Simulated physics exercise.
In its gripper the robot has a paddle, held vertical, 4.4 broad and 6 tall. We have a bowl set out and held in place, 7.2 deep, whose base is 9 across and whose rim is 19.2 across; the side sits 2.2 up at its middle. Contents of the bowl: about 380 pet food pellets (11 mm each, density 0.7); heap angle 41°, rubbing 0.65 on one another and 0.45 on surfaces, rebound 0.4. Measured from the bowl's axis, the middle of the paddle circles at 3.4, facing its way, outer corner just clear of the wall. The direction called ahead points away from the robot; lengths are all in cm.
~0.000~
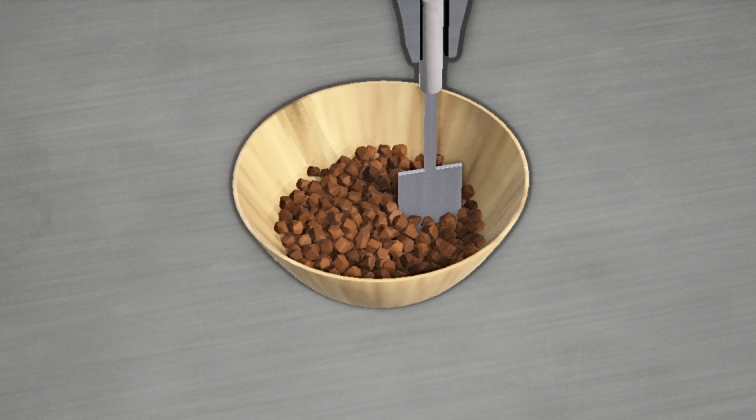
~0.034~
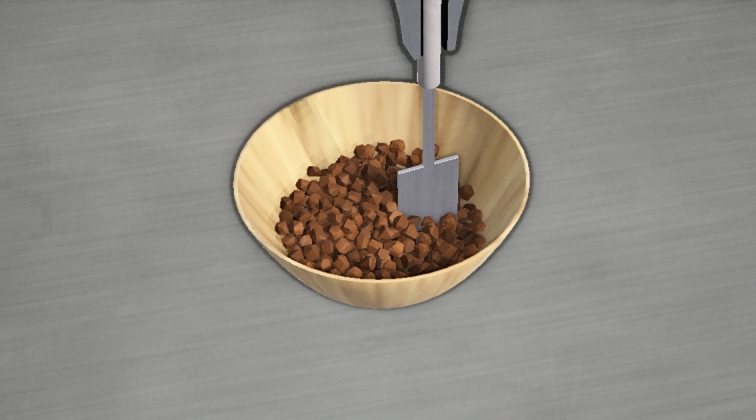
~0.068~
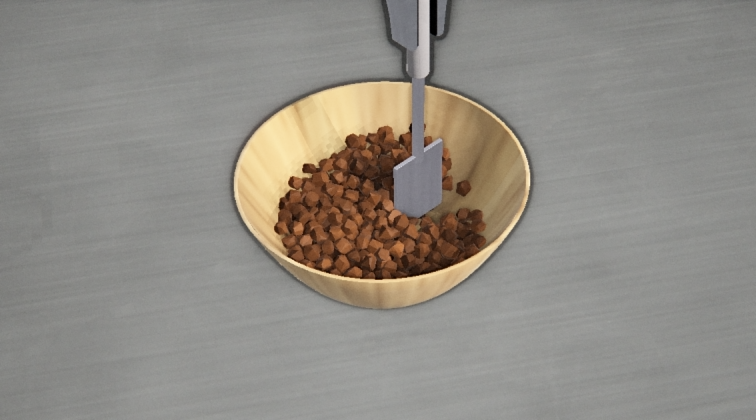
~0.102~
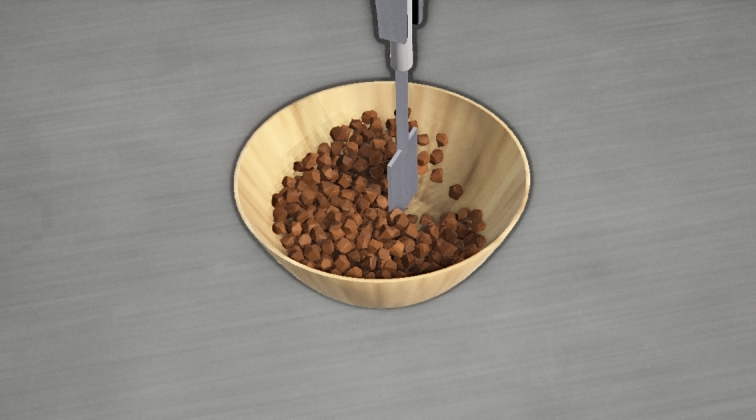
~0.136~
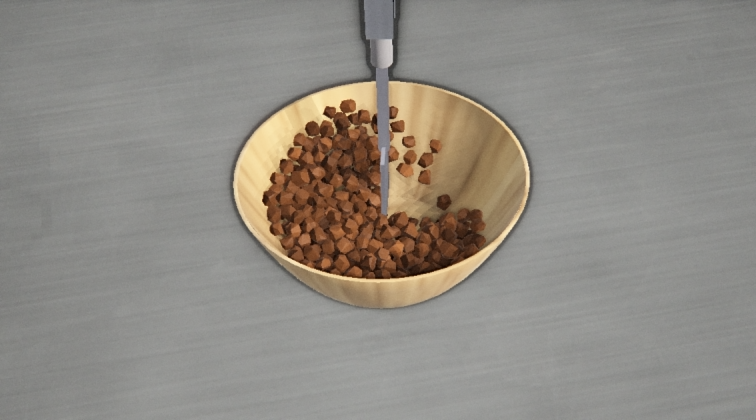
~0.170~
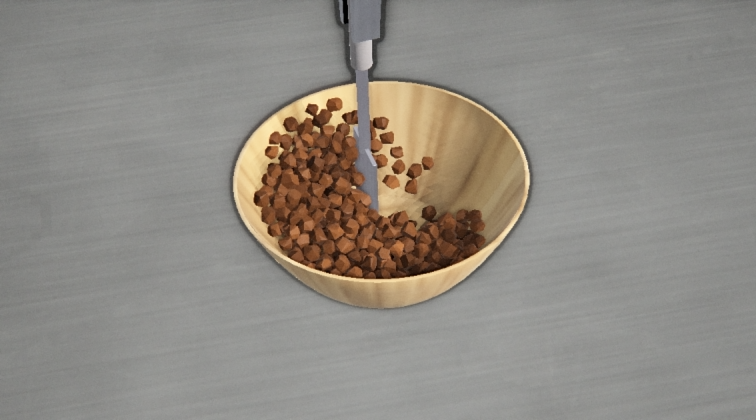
In the video, a robot gripper holds a flat gray paddle upright in a wooden bowl of brown pellets, then sweeps it leftward while turning it edge-on, pushing pellets up the left side and baring part of the bowl behind it.
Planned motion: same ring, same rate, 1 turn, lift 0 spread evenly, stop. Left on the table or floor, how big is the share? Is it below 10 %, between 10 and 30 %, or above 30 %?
Below 10 %.
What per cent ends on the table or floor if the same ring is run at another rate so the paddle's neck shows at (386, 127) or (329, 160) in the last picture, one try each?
Roughly 0 per cent on the first try and 25 per cent on the second.
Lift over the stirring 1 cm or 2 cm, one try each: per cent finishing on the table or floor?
Roughly 0 percent, then roughly 0 percent.
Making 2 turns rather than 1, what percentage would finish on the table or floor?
It would be around 10 per cent.
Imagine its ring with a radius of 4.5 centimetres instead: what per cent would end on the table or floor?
It would be close to 10 per cent then.
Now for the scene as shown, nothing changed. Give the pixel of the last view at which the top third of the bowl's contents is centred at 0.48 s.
Near pixel (457, 227).
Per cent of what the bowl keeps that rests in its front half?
Estimate: Some 40 %.
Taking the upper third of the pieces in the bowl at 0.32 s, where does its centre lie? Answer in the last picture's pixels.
Somewhere around (328, 246) in the last view.
After 0.32 s, 197° round, highest piece 10 above the table; 384 in the bowl, 1 in flight or on the tool.
After 0.48 s, 297° round, highest piece 9 above the table; 373 in the bowl, 1 on the table or floor, 11 in flight or on the tool.
After 0.76 s, 0° round, highest piece 7 above the table; 372 in the bowl, 13 on the table or floor.
After 1.46 s, 0° round, highest piece 7 above the table; 372 in the bowl, 13 on the table or floor.
In the end, 372 in the bowl, 13 on the table or floor. That is 3 % on the table or floor.
